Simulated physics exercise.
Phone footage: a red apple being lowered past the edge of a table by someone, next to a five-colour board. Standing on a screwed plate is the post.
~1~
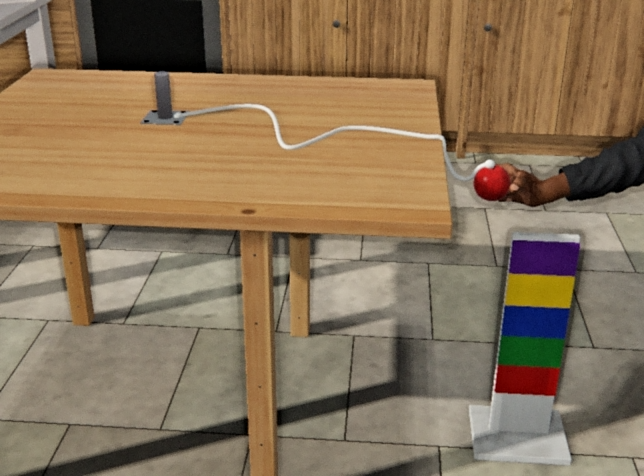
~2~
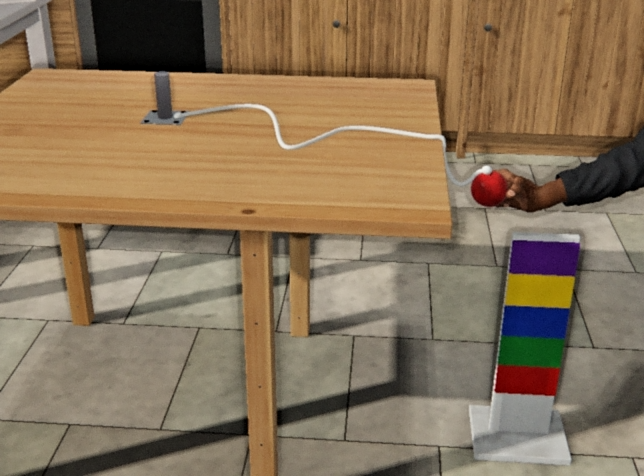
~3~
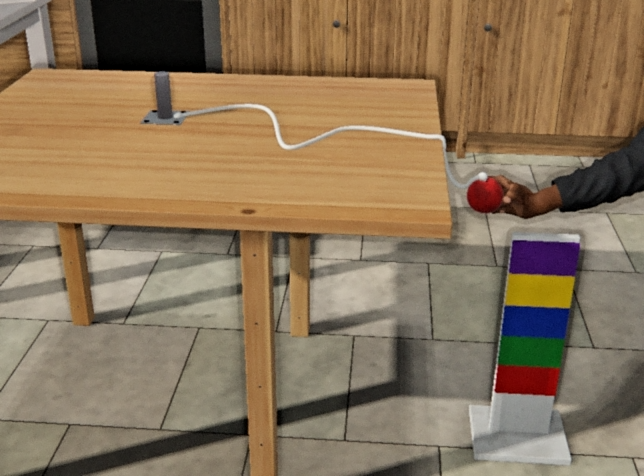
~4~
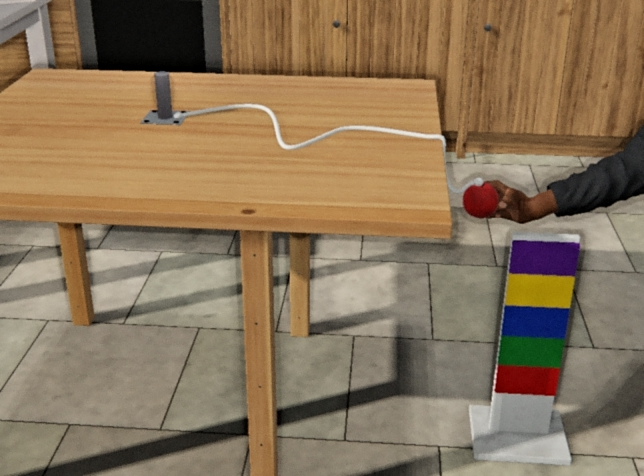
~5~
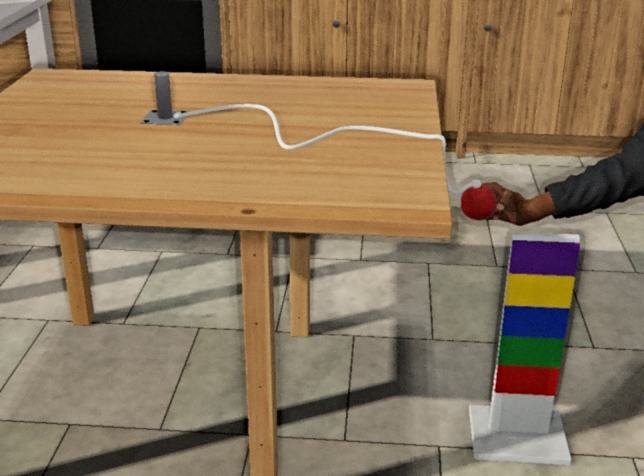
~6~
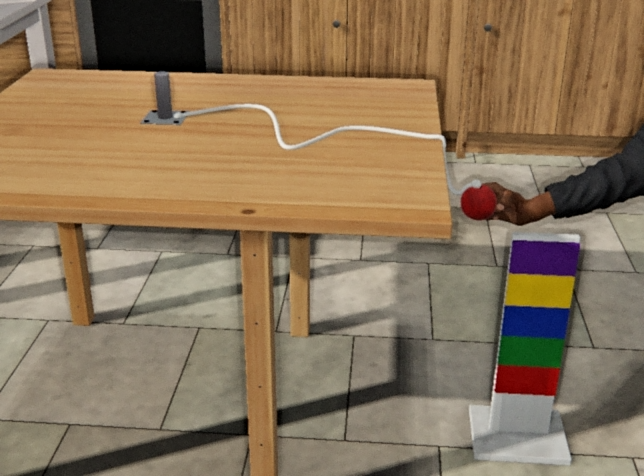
The clip shows a hand holding a red apple beside a wooden table, with a white lead running from a post across the tabletop; the hand moves the apple slightly down and left, near a colour-banded stand, then stays still.
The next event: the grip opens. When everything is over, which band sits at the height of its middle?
The green one.
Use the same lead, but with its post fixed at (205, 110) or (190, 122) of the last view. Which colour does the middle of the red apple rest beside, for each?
First case: Red. Second case: Red.
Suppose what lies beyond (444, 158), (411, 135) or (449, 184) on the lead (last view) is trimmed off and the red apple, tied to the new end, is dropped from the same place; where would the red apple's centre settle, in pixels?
Try 1: About (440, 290). Try 2: About (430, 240). Try 3: About (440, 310).
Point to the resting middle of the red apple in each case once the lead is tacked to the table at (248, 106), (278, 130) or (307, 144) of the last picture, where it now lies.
Estimated spots in sequence: (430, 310), (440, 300), (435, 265).
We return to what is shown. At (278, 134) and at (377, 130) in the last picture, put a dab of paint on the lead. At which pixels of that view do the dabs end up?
(348, 128) and (438, 191).
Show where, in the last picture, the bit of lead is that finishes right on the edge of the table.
Check around (327, 135) - that's where it is.
A little later, apple near (418, 318); level with blue.
Next, apple near (439, 328); level with green.
When it is over, apple near (425, 330); level with green. At green.
